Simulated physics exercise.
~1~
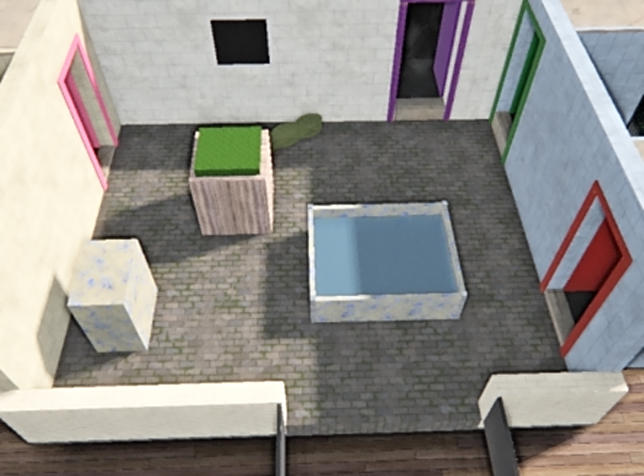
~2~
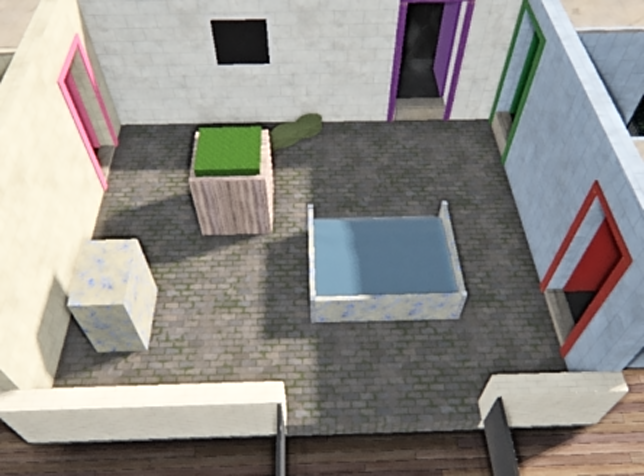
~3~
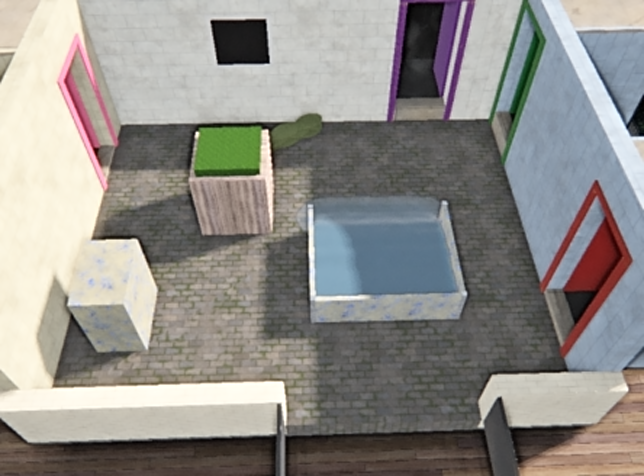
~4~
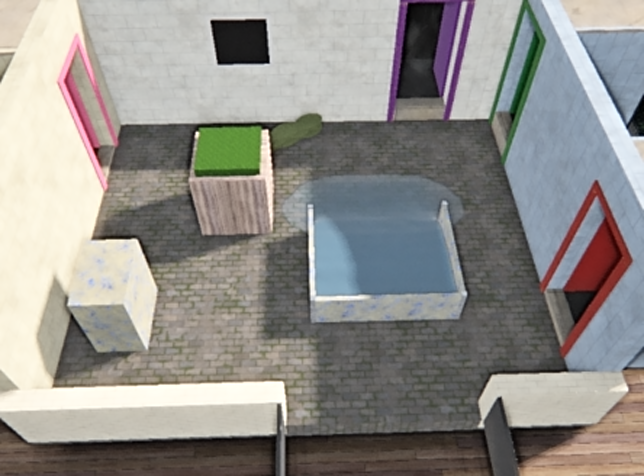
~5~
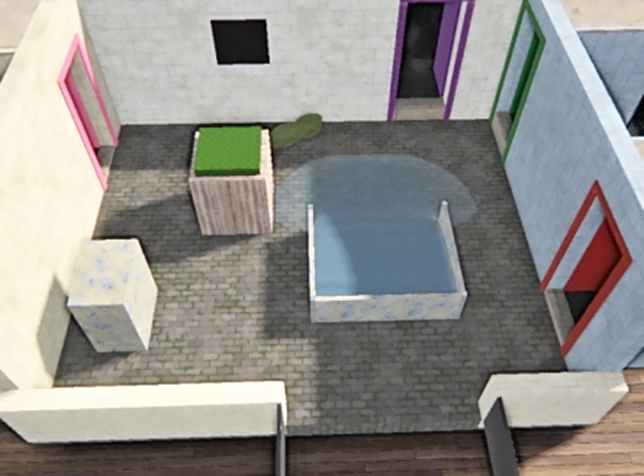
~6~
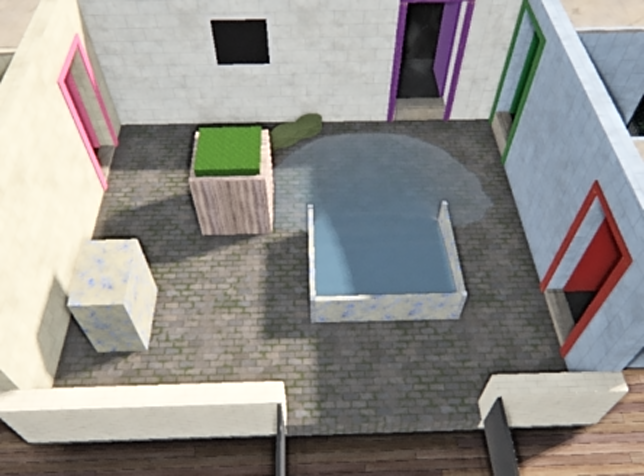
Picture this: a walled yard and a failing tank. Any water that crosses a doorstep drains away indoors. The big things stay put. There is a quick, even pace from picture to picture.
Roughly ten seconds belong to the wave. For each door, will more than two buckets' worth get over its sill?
My prediction: Purple door: Not beyond two buckets, green door: Not beyond two buckets, pink door: Not beyond two buckets, red door: Not beyond two buckets.
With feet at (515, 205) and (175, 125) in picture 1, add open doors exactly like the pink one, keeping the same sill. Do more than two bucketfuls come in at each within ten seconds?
Result: First overshoots, second undershoots.
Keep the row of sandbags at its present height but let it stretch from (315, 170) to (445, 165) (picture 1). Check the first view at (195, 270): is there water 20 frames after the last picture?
At that place: Spared.
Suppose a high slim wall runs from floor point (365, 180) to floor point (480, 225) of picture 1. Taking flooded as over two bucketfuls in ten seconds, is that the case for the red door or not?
Looking at it, the red one doesn't reach it.
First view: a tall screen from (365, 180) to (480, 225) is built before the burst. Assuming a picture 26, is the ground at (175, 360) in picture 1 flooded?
My call for that spot - nothing there.
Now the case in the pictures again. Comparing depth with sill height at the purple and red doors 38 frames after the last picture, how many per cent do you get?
About 30 and 50 per cent.
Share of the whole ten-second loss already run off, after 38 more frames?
Roughly 15 %.
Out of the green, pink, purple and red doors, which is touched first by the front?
The door marked purple comes first.
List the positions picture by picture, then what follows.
In the first picture, the open tank at (382, 252) is whole and still.
In the second picture, the front is at a hidden place, out from the gap on the open tank's far side.
In the third picture, the front is at a hidden place, out from the gap on the open tank's far side.
In the fourth picture, the front is at (443, 191), out from the gap on the open tank's far side.
In the fifth picture, water pours out on the open tank's far side and has run to (434, 167).
In the sixth picture, water pours out on the open tank's far side and has run to (408, 138).
A moment on, water covers 25 % of the floor; the purple door wet at the sill, nothing in, the green door not reached, the pink door not reached, the red door not reached.
Next, water covers 30 % of the floor; the purple door wet at the sill, nothing in, the green door wet at the sill, nothing in, the pink door not reached, the red door not reached.
Then, water covers 35 % of the floor; the purple door wet at the sill, nothing in, the green door wet at the sill, nothing in, the pink door not reached, the red door not reached.
Later, water covers 60 % of the floor; the purple door wet at the sill, nothing in, the green door wet at the sill, nothing in, the pink door under two buckets in, the red door wet at the sill, nothing in.
In the end, water covers 80 % of the floor; the purple door wet at the sill, nothing in, the green door wet at the sill, nothing in, the pink door under two buckets in, the red door under two buckets in.
